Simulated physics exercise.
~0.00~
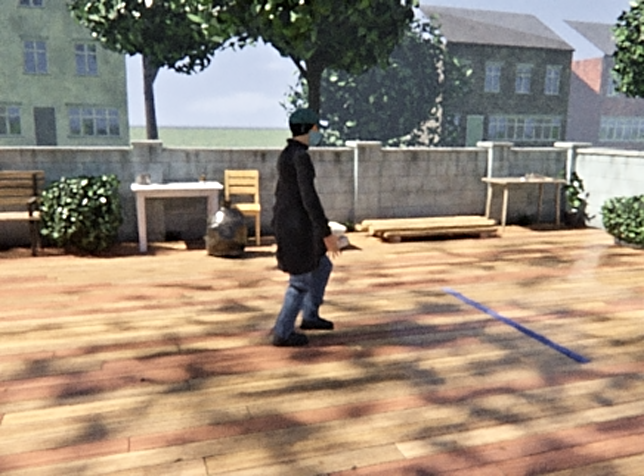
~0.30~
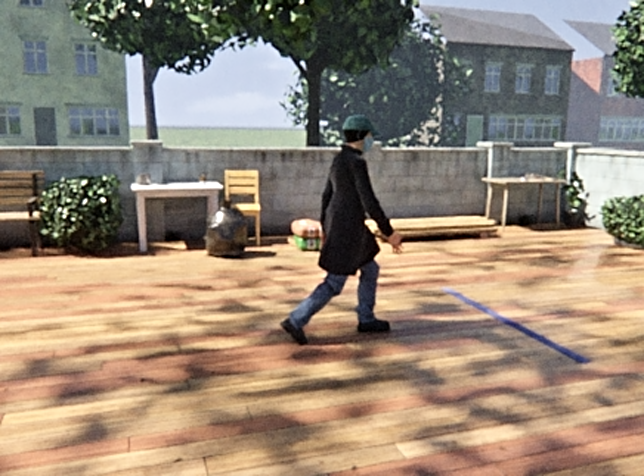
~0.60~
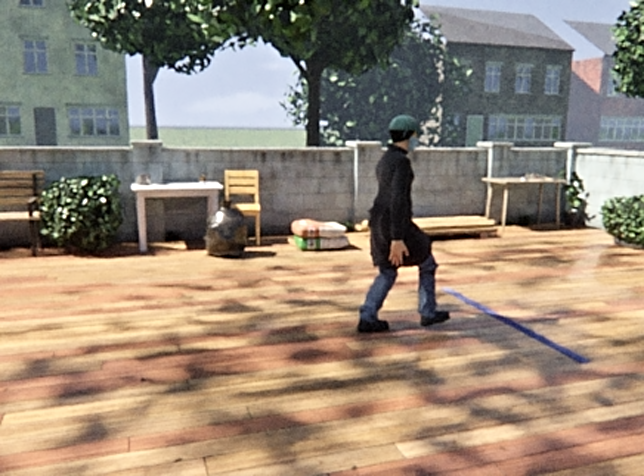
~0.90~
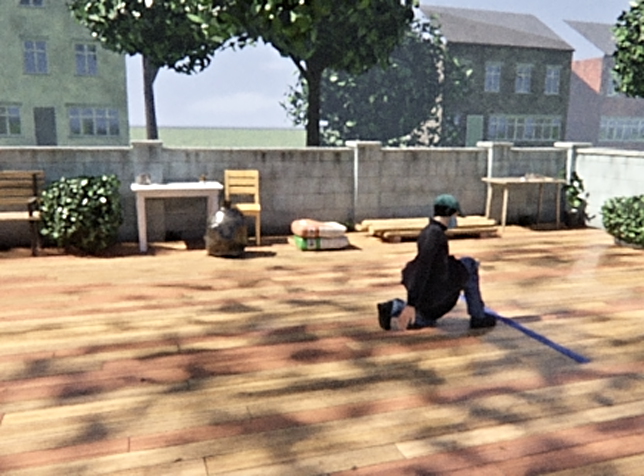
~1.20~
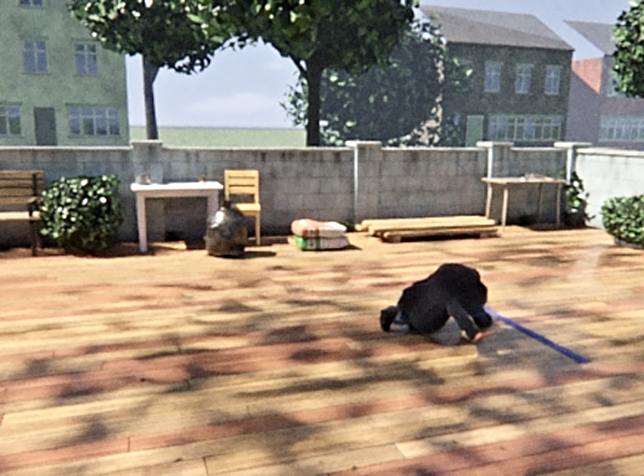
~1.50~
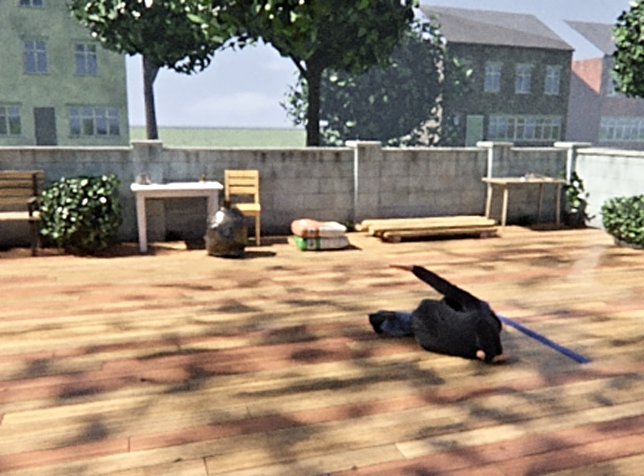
A visitor in a dark coat walks right, drops down and collapses beside a blue strip.
